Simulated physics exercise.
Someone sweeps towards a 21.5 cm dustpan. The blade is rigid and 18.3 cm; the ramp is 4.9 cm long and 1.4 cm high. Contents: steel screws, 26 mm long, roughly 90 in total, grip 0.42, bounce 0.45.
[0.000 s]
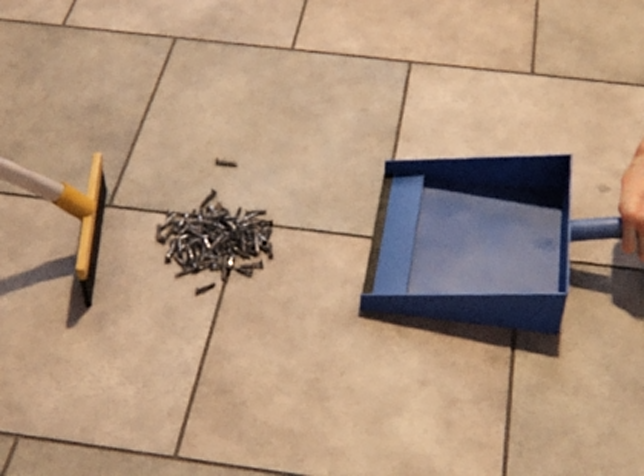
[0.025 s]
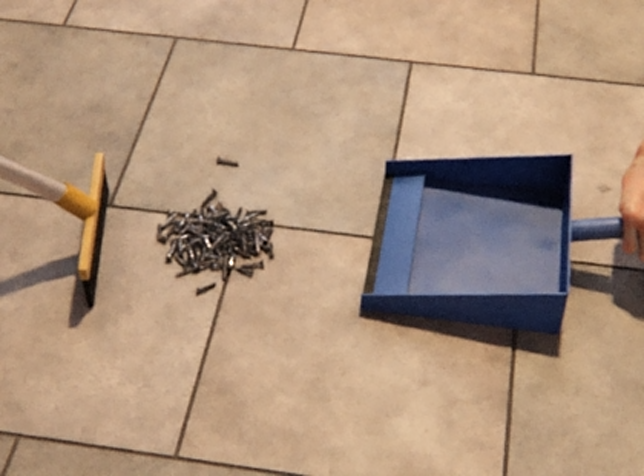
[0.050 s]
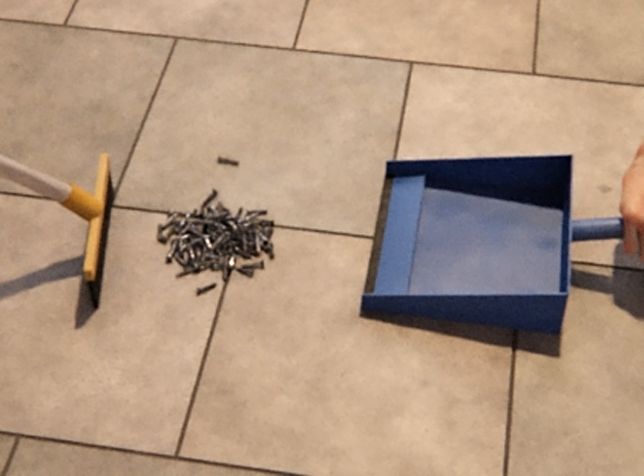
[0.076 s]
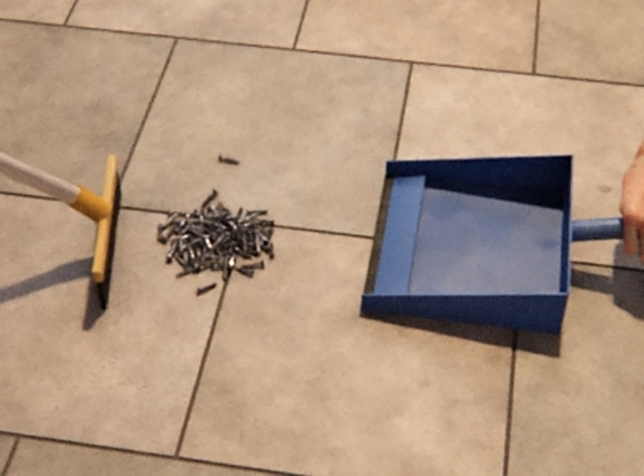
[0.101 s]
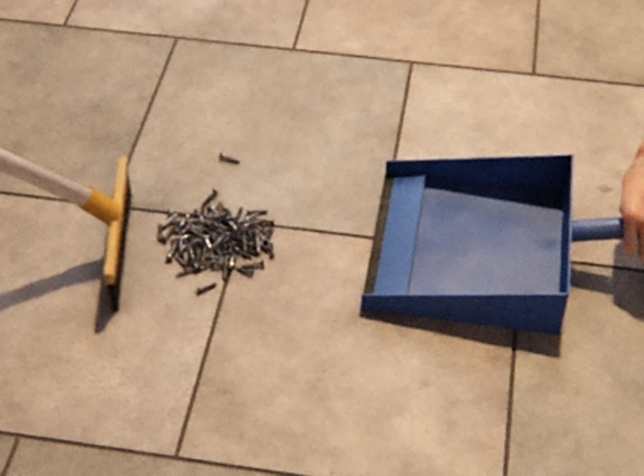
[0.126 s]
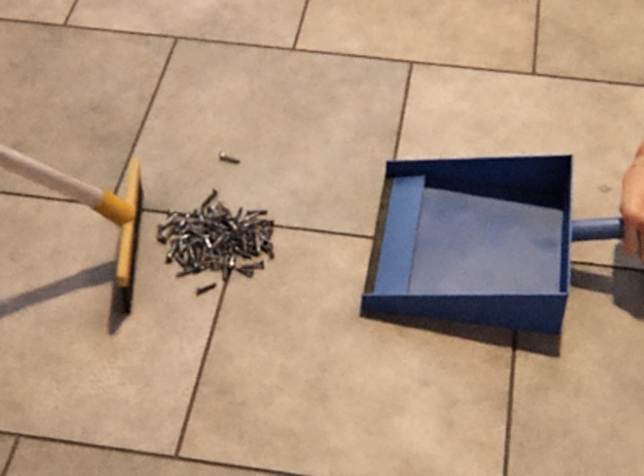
A hand at the right edge holds the handle of a blue dustpan lying on beige floor tiles with dark joints, seen from above at an angle. A loose heap of small grey steel screws lies left of the pan, with a yellow-headed broom at the far left. The broom slides a short way right towards the heap, while the pan and camera stay still.
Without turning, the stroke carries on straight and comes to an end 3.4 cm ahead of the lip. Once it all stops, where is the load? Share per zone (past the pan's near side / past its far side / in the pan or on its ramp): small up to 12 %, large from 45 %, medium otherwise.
Near side - small; far side - small; pan - small.
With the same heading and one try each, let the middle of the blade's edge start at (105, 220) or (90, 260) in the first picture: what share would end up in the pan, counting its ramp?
About 10 and 0 per cent.
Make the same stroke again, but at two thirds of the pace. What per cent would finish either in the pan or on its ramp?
It would be near 0 per cent.
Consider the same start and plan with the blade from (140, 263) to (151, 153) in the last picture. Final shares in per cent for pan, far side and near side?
Split: Pan = 25, far = 0, near = 0.
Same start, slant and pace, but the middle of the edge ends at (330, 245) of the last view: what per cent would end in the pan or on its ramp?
About 10 %.
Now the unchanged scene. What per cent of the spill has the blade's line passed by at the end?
Some 10 per cent.
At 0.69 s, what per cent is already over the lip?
Over the lip so far: Approx. 5 %.
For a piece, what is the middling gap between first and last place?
16 cm or so.
After 0.31 s, middle of the blade 16 cm from the lip; 0 % over the lip, far side 0 %, near side 0 %.
After 0.44 s, middle of the blade 8 cm from the lip; 0 % over the lip, far side 0 %, near side 0 %.
After 0.69 s, middle of the blade 5 cm from the lip; 5 % over the lip, far side 0 %, near side 5 %.
By 1.4 s all is still; near side 5 %, far side 0 %, pan 5 %, in front of the lip or behind the blade 90 %.
